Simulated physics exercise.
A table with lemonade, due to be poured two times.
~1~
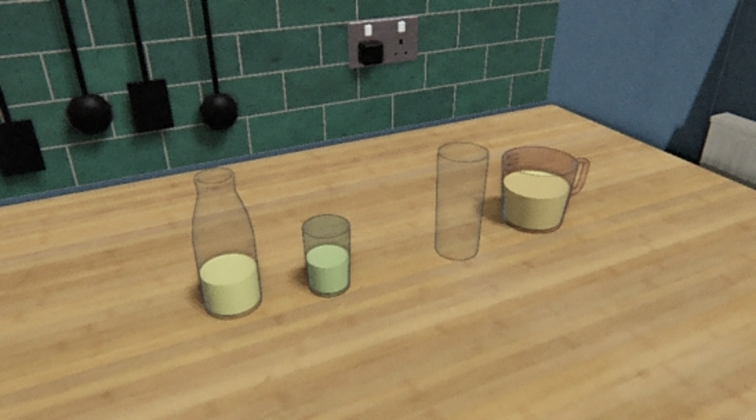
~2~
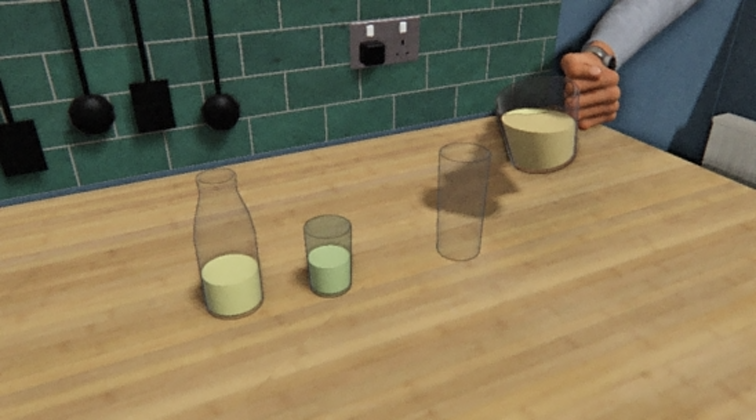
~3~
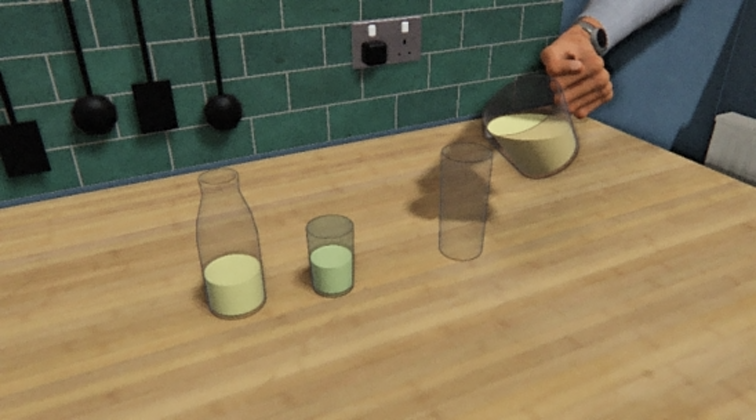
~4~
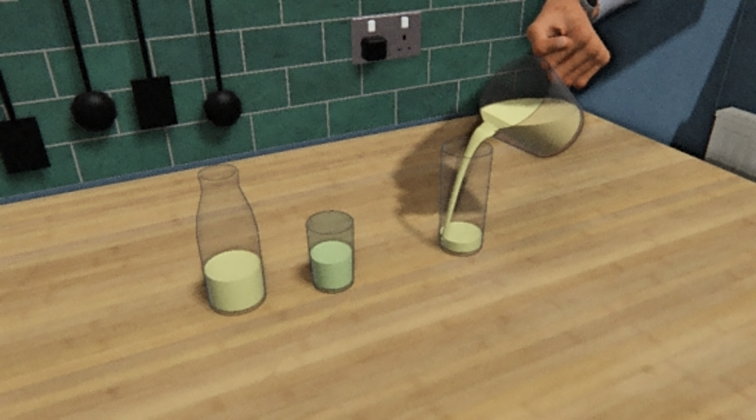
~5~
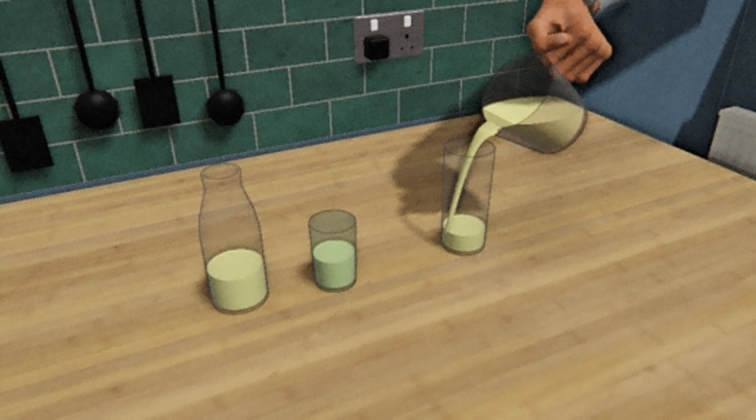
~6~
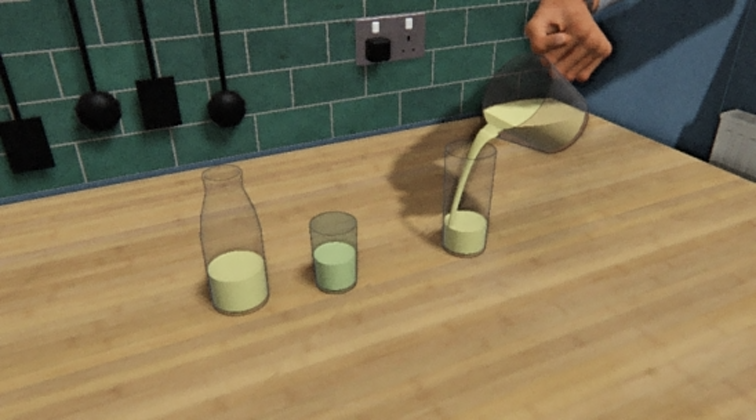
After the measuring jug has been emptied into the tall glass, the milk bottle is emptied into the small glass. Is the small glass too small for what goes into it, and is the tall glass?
Answer: The small glass is too small; the tall glass is big enough.
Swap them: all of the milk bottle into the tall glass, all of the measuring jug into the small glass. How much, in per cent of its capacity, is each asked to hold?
Working it through, I get 30 % for the first and 230 % for the second.
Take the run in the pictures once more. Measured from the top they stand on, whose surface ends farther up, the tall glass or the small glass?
It stands higher in the right one.
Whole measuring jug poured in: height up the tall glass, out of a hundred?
I'd say close to 85 per cent.
Shortly, the tall glass is about half full.
Then, the tall glass is nearly full.
At the finish, the small glass is full to the brim, some went over its rim; the tall glass is nearly full.
